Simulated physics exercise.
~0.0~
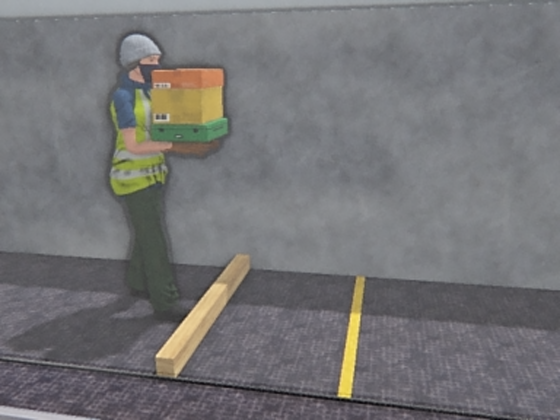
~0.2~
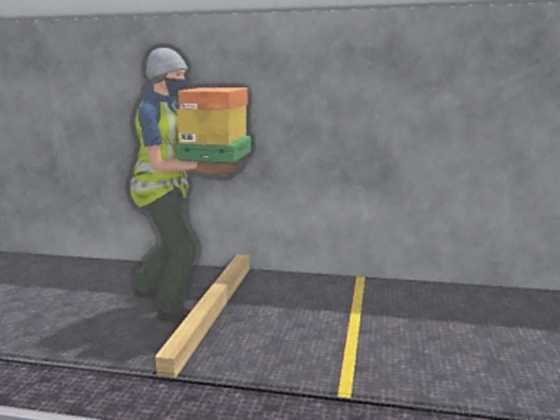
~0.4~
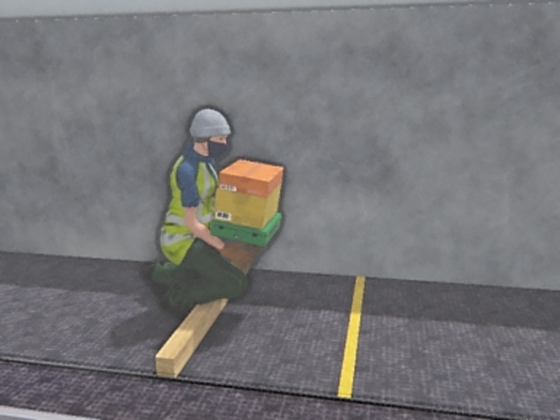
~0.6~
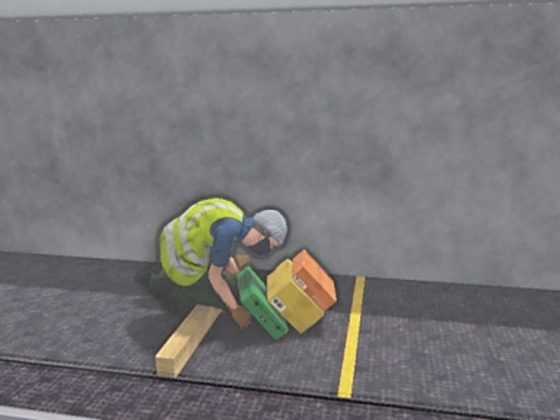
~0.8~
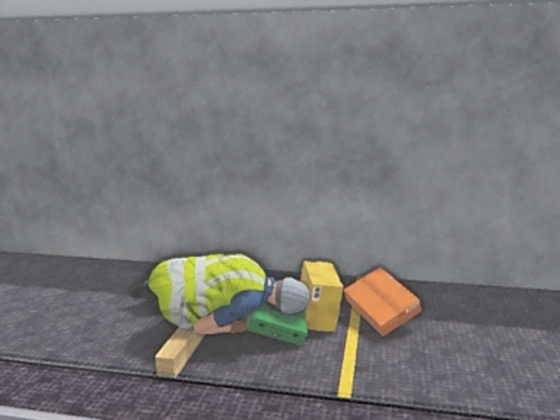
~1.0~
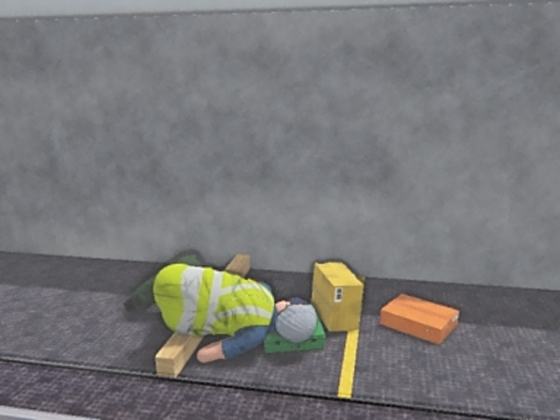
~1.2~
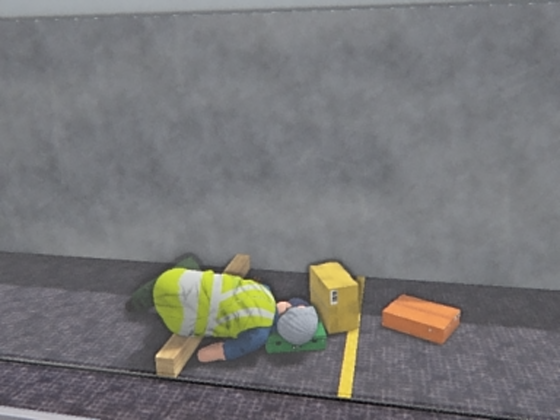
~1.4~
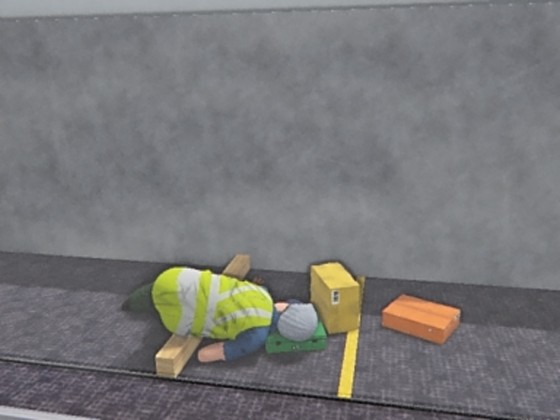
We see a person in a hi-vis vest carrying stacked cartons and a green toolbox pitch forward over a low wooden beam, spilling the load, and end lying face down, head short of the yellow line, with the orange carton resting beyond it.
